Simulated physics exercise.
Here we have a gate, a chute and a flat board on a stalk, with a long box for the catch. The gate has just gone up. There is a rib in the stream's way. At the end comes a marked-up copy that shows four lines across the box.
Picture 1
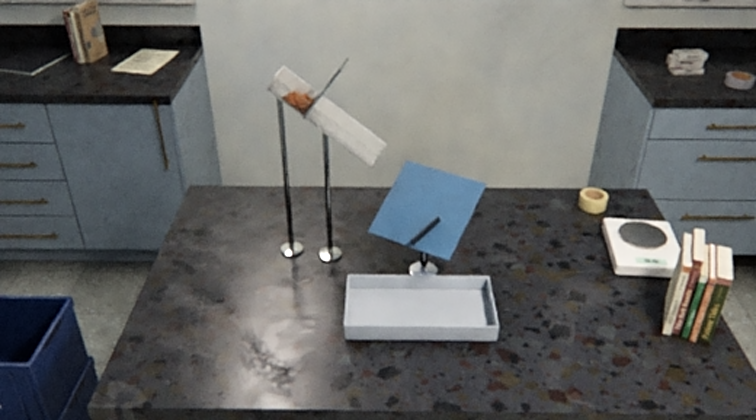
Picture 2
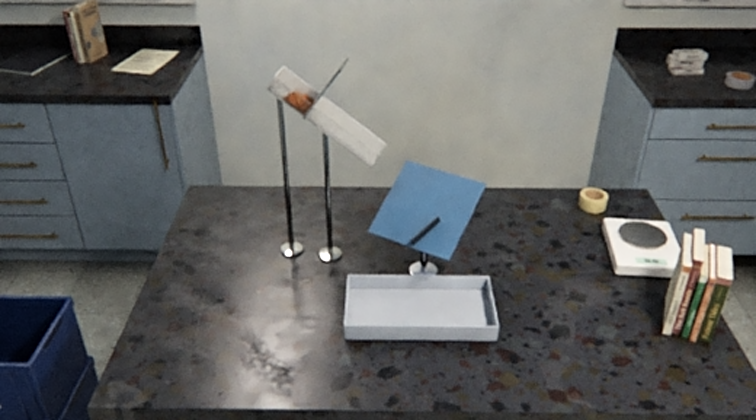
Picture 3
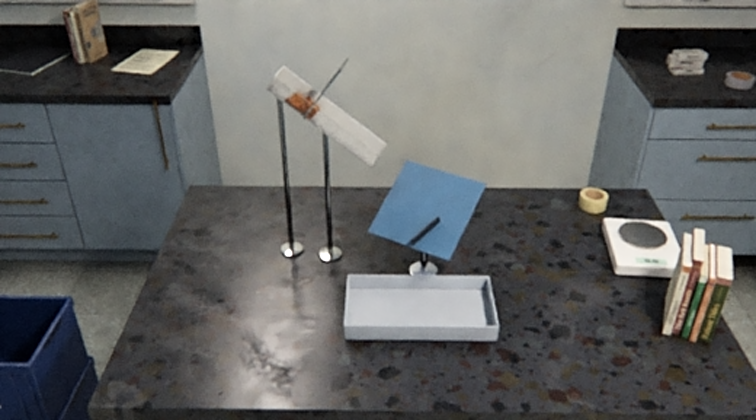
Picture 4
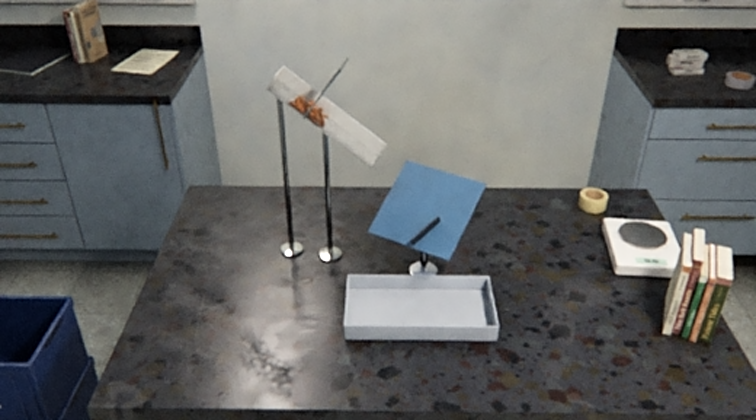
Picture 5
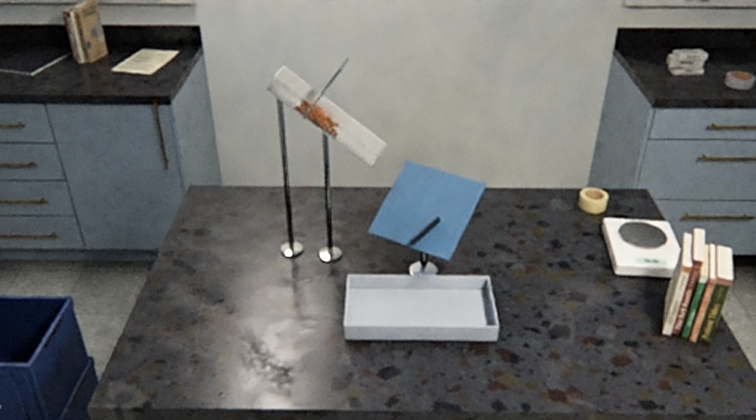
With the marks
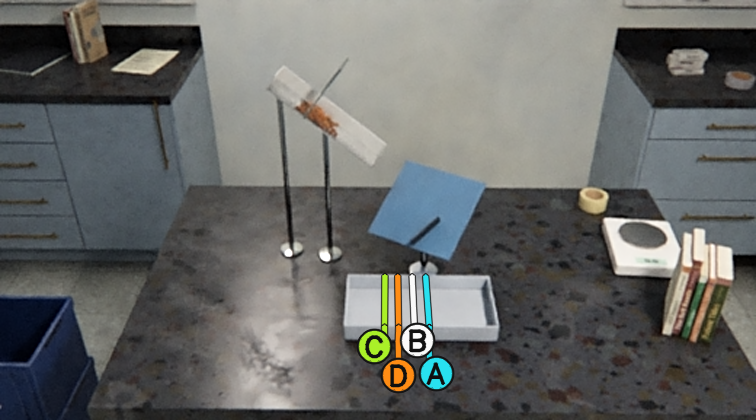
A pale sloping chute stands above a dark speckled counter as orange-brown bits slide slightly down it.
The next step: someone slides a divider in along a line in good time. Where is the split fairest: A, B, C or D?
Use line C.
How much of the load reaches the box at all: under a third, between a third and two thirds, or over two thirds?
Over two thirds.
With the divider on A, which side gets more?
Left.
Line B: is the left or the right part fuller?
Left.
On the marked copy, line A crosses the front rim at (429, 326); line B crosses the front rim at (414, 326); line C crosses the front rim at (384, 325); line D crosses the front rim at (398, 326).
For line A, of what is caught, all on the left of the divider, none on the right.
For line B, of what is caught, all on the left of the divider, none on the right.
For line C, of what is caught, about a third on the left of the divider, about two thirds on the right.
For line D, of what is caught, nearly all on the left of the divider, a stray few on the right.
